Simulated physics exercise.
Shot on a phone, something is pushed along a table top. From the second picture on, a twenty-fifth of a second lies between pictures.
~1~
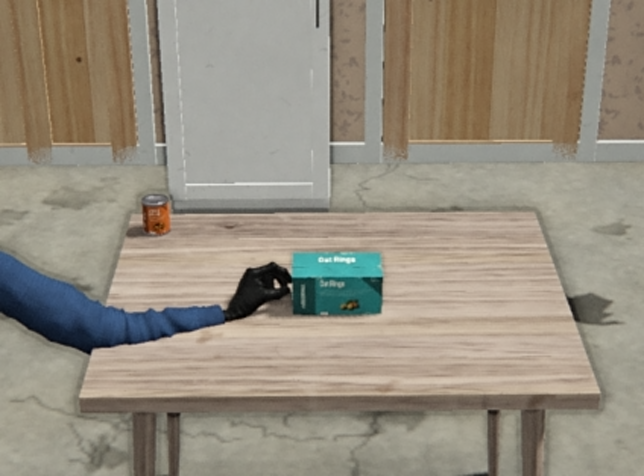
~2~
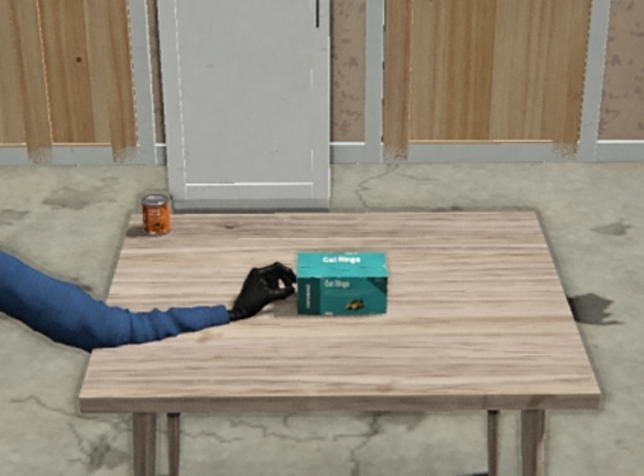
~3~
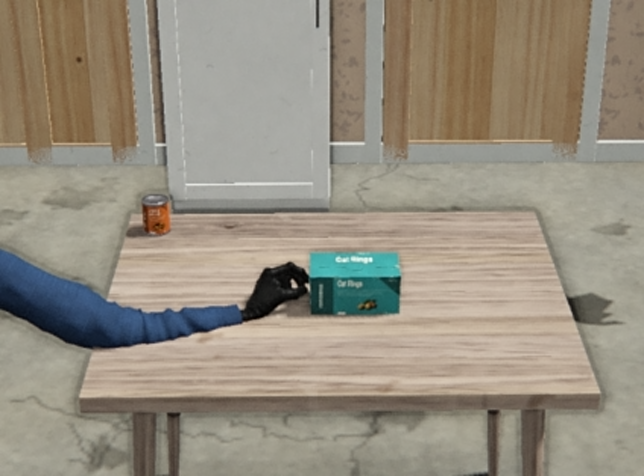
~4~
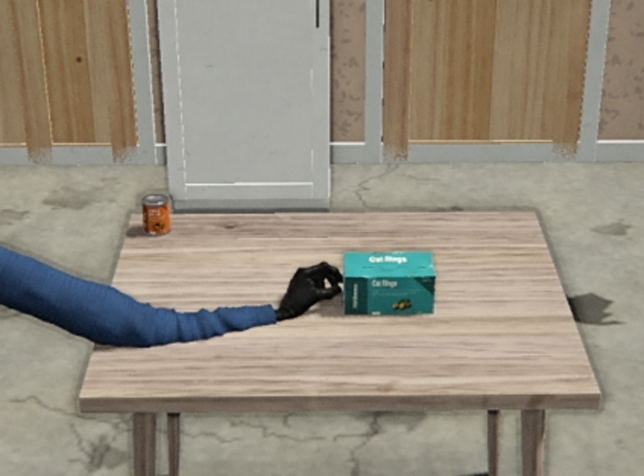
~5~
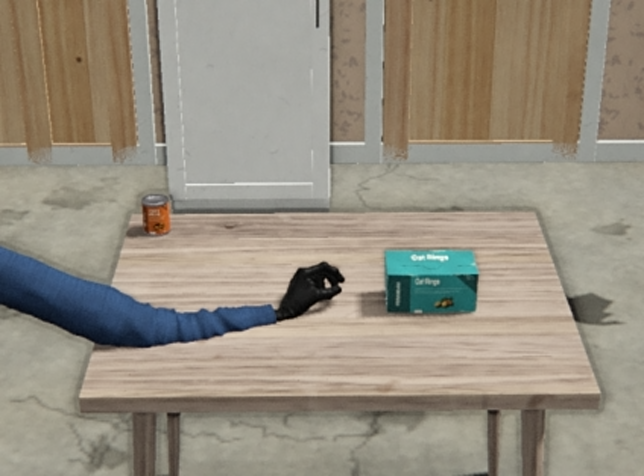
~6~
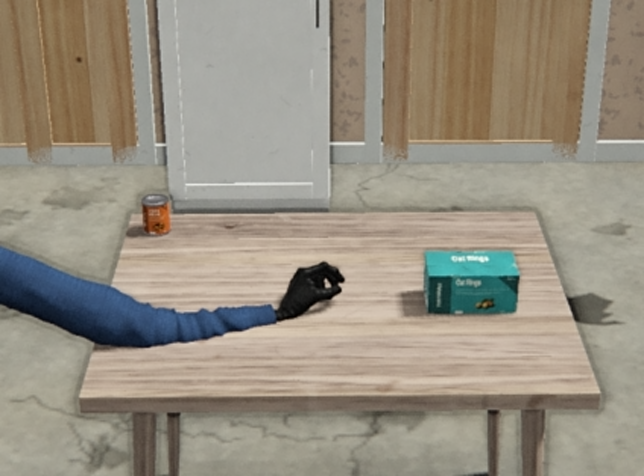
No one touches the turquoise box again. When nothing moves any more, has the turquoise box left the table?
Comes down.
Then, 0.20 s later than the last frame, turquoise box now off the table.
Then, 0.40 s later than the last frame, things are still on the move.
Then, 0.60 s later than the last frame, as before.
When it is over, off the table, turquoise box.
